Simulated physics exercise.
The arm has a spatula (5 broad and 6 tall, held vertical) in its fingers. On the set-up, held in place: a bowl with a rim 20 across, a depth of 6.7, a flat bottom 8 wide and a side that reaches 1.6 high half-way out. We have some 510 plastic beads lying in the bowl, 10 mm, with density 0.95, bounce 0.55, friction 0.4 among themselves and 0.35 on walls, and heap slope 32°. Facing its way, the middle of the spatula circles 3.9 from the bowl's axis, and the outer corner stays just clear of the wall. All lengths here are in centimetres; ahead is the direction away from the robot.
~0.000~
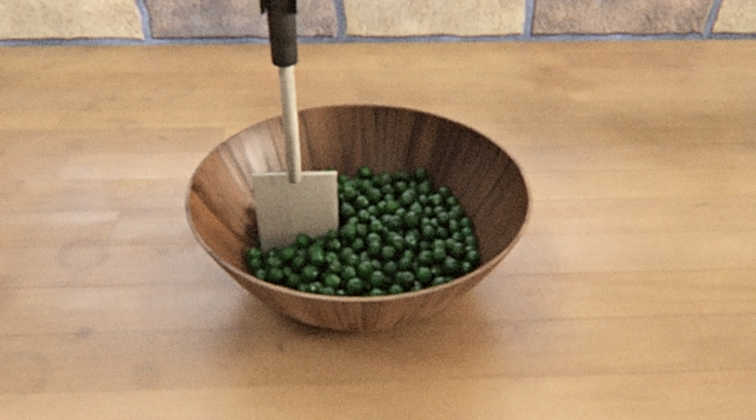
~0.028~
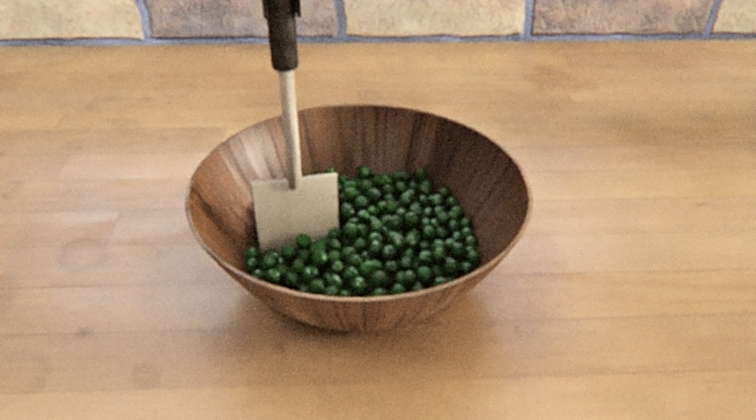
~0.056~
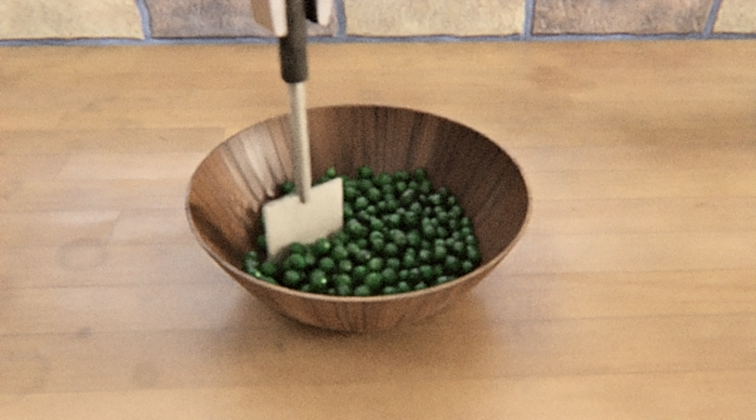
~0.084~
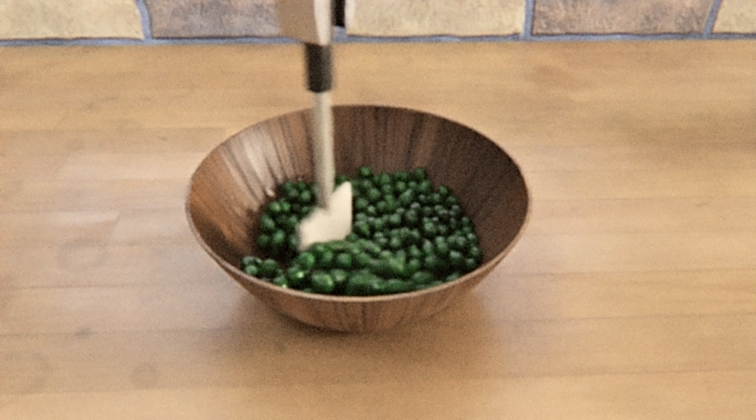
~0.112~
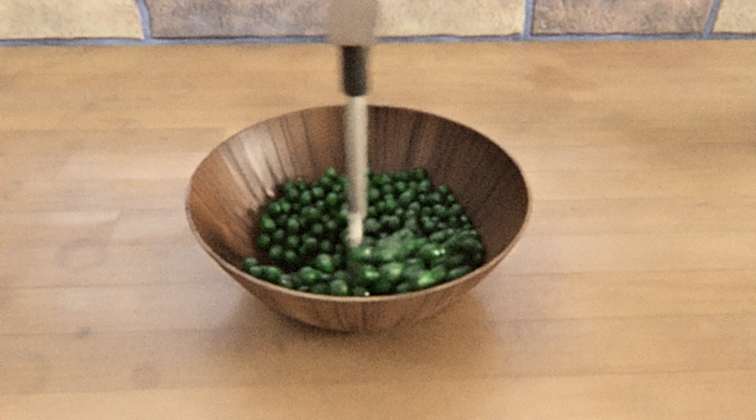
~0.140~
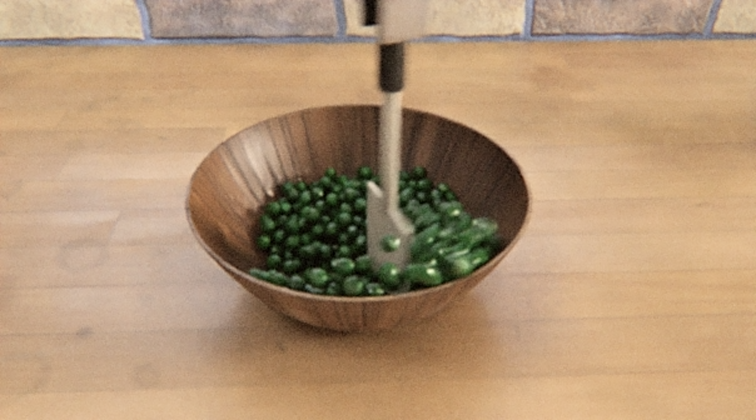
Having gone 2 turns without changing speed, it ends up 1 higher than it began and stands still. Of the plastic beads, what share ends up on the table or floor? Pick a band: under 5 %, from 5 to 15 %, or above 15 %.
Above 15 %.
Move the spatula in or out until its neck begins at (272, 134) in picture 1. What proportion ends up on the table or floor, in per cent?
Table or floor share: Near 25 %.
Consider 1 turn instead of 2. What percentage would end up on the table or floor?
Roughly 20 percent would end up there.
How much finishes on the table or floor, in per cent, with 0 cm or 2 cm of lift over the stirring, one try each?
Near 30 in a hundred, then near 20 in a hundred.
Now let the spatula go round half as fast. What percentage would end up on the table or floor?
0 %.
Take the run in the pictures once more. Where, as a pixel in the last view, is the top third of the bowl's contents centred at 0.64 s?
In the last picture it sits around (437, 228).
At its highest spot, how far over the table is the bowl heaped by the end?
Top height: Around 5.0 cm.
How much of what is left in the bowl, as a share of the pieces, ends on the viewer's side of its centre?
Some 50 per cent.
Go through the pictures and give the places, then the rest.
In the first frame, the spatula neck at (292, 152), 0° round; upper third of the load around (377, 226), from x 255 to 475, top at y 170; 511 in the bowl.
In the second frame, the spatula neck at (293, 157), 9° round; upper third of the load around (374, 234), from x 255 to 475, top at y 170.
In the third frame, the spatula neck at (302, 171), 34° round; upper third of the load around (372, 246), from x 250 to 475, top at y 170.
In the fourth frame, the spatula neck at (325, 182), 60° round; upper third of the load around (374, 255), from x 250 to 475, top at y 170.
In the fifth frame, the spatula neck at (356, 186), 86° round; upper third of the load around (396, 259), from x 250 to 480, top at y 170.
In the sixth frame, the spatula neck at (389, 182), 112° round; upper third of the load around (423, 249), from x 255 to 495, top at y 170; 509 in the bowl, 2 in flight or on the tool.
After 0.39 s, 348° round, highest piece 9 above the table; 427 in the bowl, 49 on the table or floor, 35 in flight or on the tool.
After 0.64 s, 223° round, highest piece 8 above the table; 384 in the bowl, 117 on the table or floor, 10 in flight or on the tool.
After 0.97 s, 0° round, highest piece 5 above the table; 381 in the bowl, 130 on the table or floor.
After 1.67 s, 0° round, highest piece 5 above the table; 381 in the bowl, 130 on the table or floor.
In the end, 381 in the bowl, 130 on the table or floor. That is 25 % on the table or floor.
